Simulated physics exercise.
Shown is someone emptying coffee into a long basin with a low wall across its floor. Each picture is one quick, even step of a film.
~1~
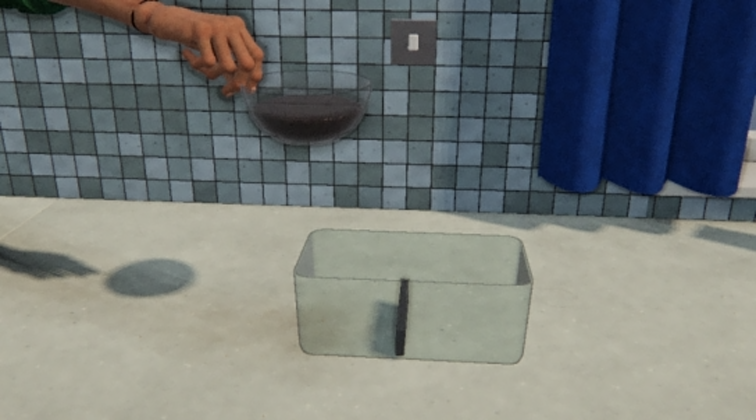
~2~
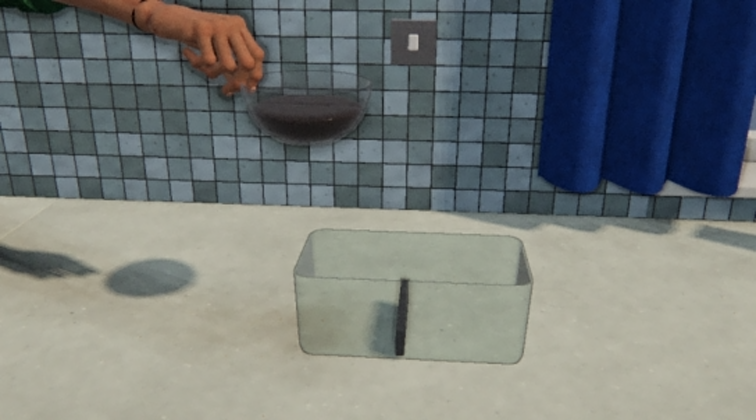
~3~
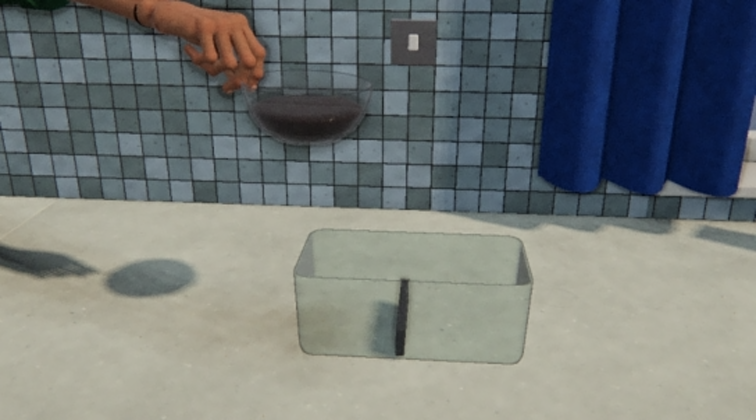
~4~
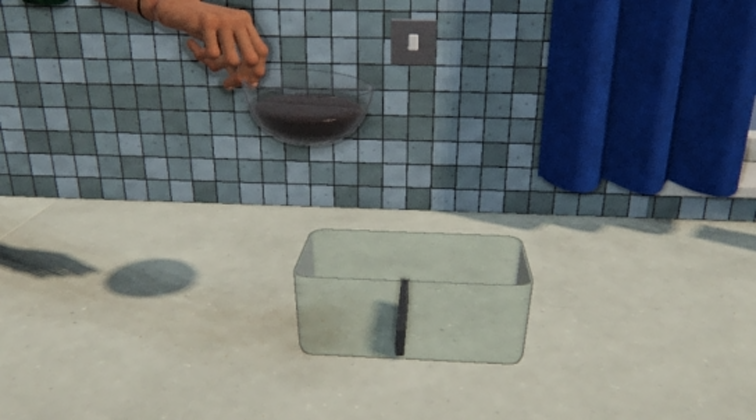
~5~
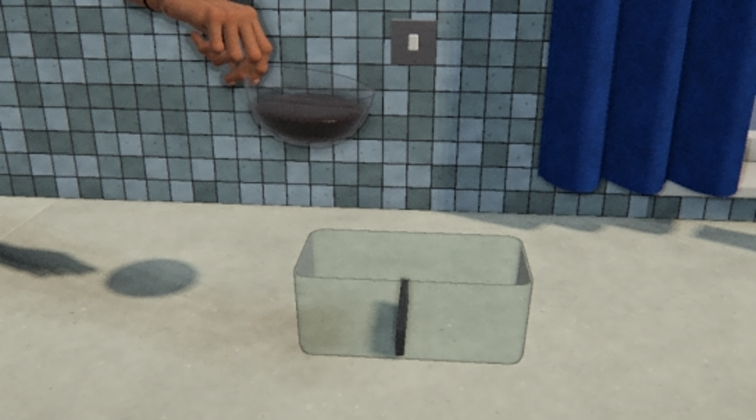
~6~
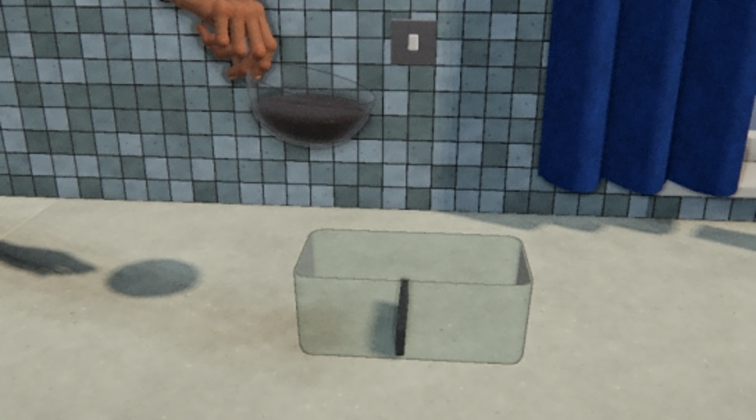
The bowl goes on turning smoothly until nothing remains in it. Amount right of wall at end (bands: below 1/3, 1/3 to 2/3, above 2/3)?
At least a third, at most two thirds.
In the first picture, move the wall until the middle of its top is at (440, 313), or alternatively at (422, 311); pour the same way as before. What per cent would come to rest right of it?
Note: Roughly 10 % in case one, 30 % in case two.
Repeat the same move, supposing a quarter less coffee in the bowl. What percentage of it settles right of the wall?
Some 45 parts in a hundred, give or take.
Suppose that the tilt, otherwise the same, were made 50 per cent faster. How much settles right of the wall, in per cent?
Around 50 in a hundred.
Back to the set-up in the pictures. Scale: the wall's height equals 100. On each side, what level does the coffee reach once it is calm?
30 per cent for the left part, 30 for the right.
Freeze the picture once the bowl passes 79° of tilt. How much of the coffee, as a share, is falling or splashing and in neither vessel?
That comes to near 55 percent.
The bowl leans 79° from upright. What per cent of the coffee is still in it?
Near 35 percent is still in there.
A moment on, the bowl is tipped on its side and 33 per cent is still to pour, 1 is left of the wall and 8 right of it.
Next, the bowl is tipped right over and 0 per cent is still to pour, 41 is left of the wall and 54 right of it.
Then the bowl is tipped right over and 0 per cent is still to pour, 44 is left of the wall and 55 right of it.
Later the bowl is tipped right over and 0 per cent is still to pour, 44 is left of the wall and 55 right of it.
Finally, 44 per cent lies left of the wall, 55 right of it and 1 outside.
